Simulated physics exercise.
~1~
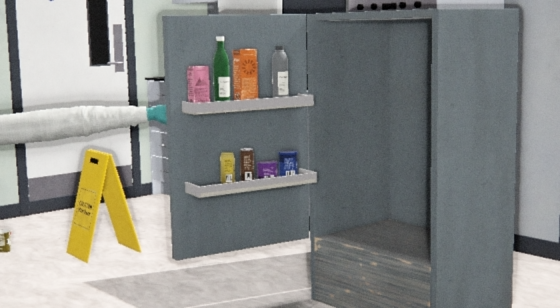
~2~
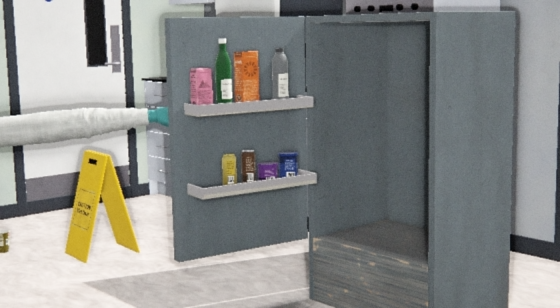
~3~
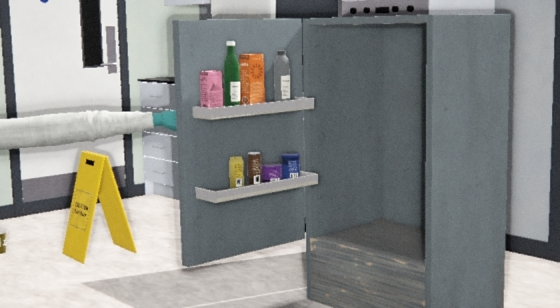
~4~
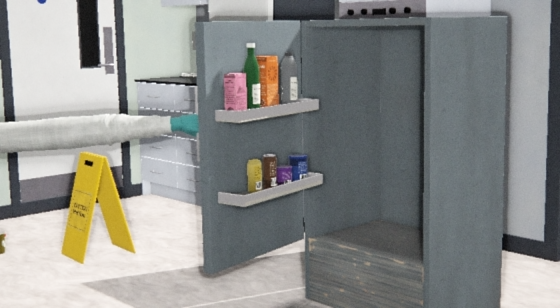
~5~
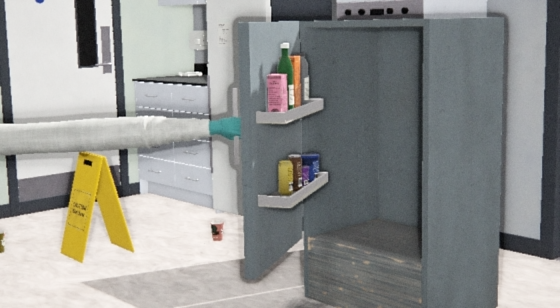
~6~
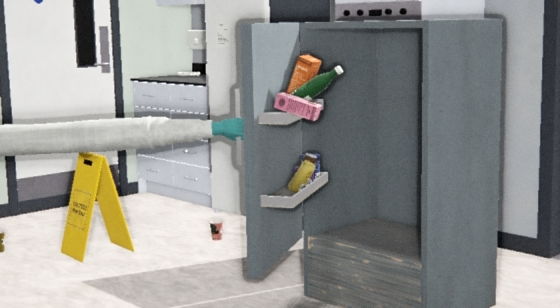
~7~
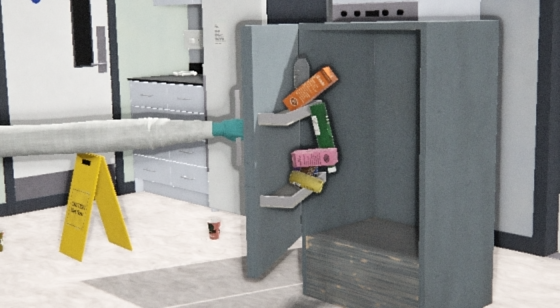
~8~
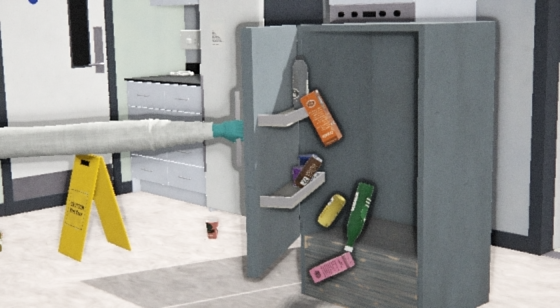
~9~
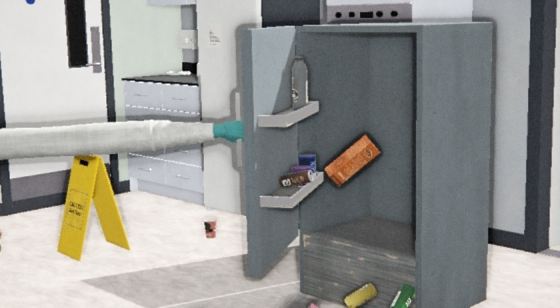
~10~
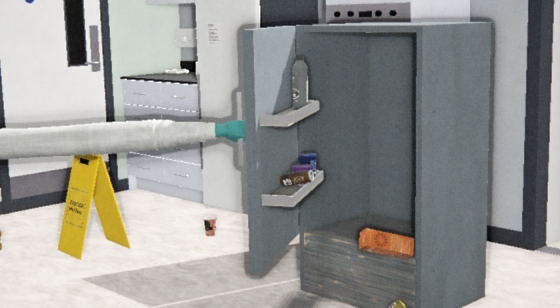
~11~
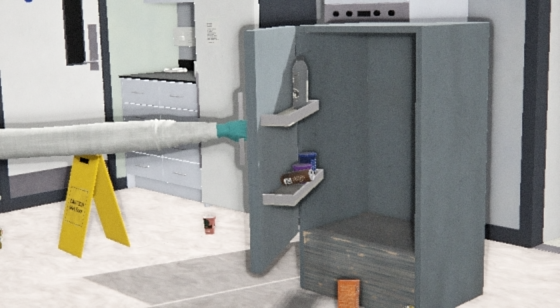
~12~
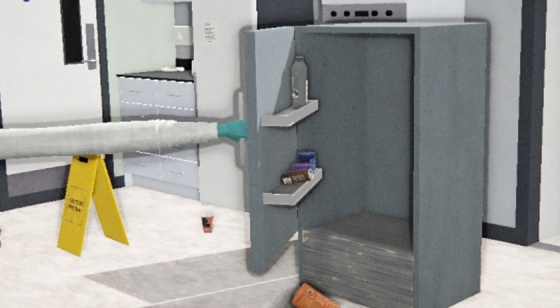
In a bright, pale-floored room, a grey cabinet is seen from the front, its door open to the left with bottles, cartons and cans on two racks, near a yellow floor sign. A long white arm with a teal tip is at the door's left edge as it swings partway shut and stops. The pink carton, green bottle, orange carton and yellow can tip and tumble out of the racks, falling past the cabinet's base. The brown can topples but stays on the lower rack beside the blue and purple tins, while the grey bottle remains standing above.
